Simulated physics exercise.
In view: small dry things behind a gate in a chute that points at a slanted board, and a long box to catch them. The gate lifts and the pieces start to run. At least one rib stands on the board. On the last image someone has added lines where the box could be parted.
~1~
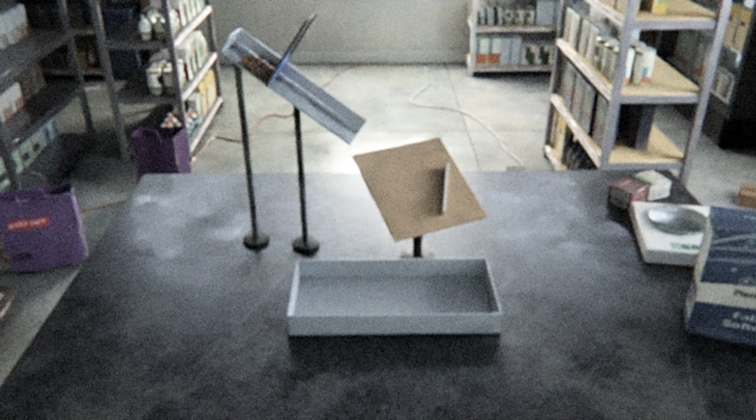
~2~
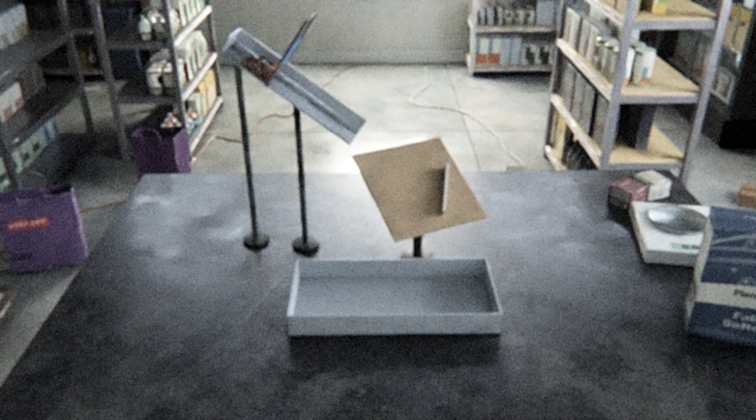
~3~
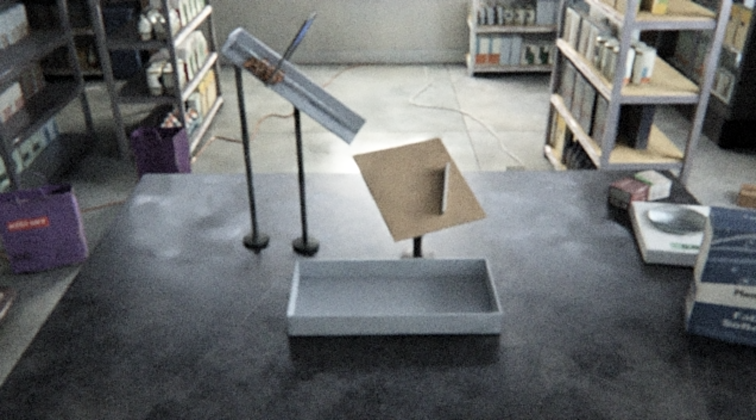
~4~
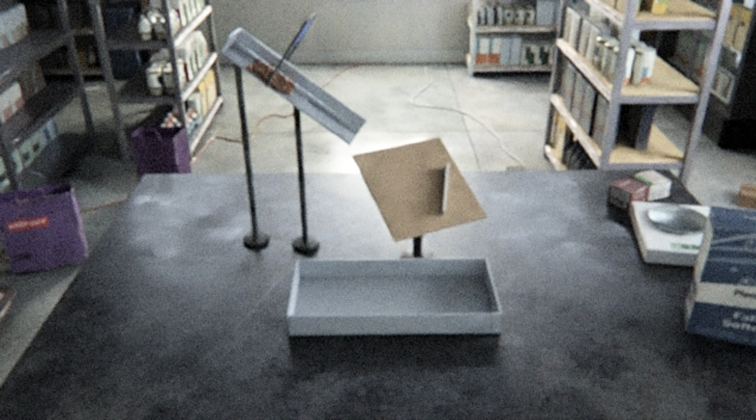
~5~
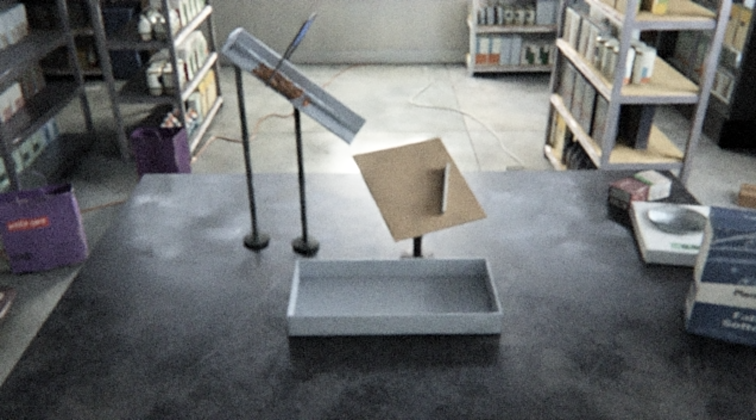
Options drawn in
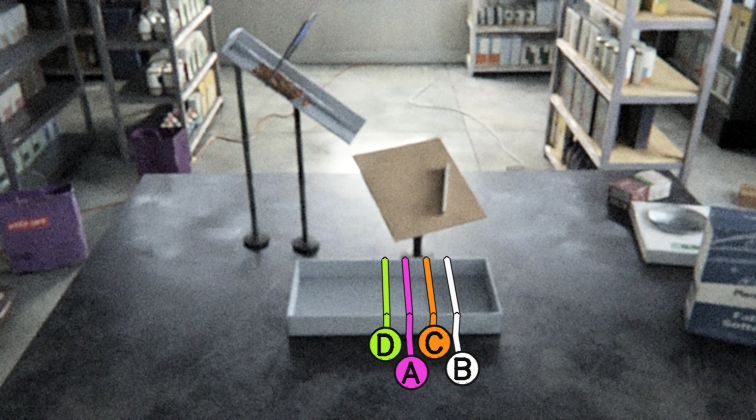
On a dark table in a storeroom, a thin gate lifted in a sloping grey chute, and the small brown pieces behind it slid partway down toward a tilted brown board above an empty box.
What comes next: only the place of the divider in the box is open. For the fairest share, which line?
The best line is B.
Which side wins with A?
More lands on the right.
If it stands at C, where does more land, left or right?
More lands on the right.
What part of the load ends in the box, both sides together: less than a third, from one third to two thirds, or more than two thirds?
More than two thirds.
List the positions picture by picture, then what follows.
The first frame shows load behind the gate at (263, 65), bits of dog kibble; lip of the chute at (354, 140), sloping gently.
The second frame shows middle of the board at (419, 185), tilted fairly steeply; middle of its low edge at (443, 228); of its high edge at (397, 145).
The third frame shows front corners of the box at (288, 316) and (501, 313), empty; front of the load at (278, 80).
The fourth frame shows middle of the load at (272, 74); its front at (289, 93), about a quarter of the way to the lip; rib from (448, 163) to (444, 210).
The fifth frame shows middle of the load at (280, 80); its front at (306, 103), about a third of the way to the lip.
On the marked copy, line A crosses the front rim at (409, 314); line B crosses the front rim at (456, 314); line C crosses the front rim at (433, 314); line D crosses the front rim at (386, 315).
Choosing A, of what is caught, none on the left of the divider, all on the right.
Choosing B, of what is caught, about half on the left of the divider, about half on the right.
Choosing C, of what is caught, a stray few on the left of the divider, nearly all on the right.
Choosing D, of what is caught, none on the left of the divider, all on the right.
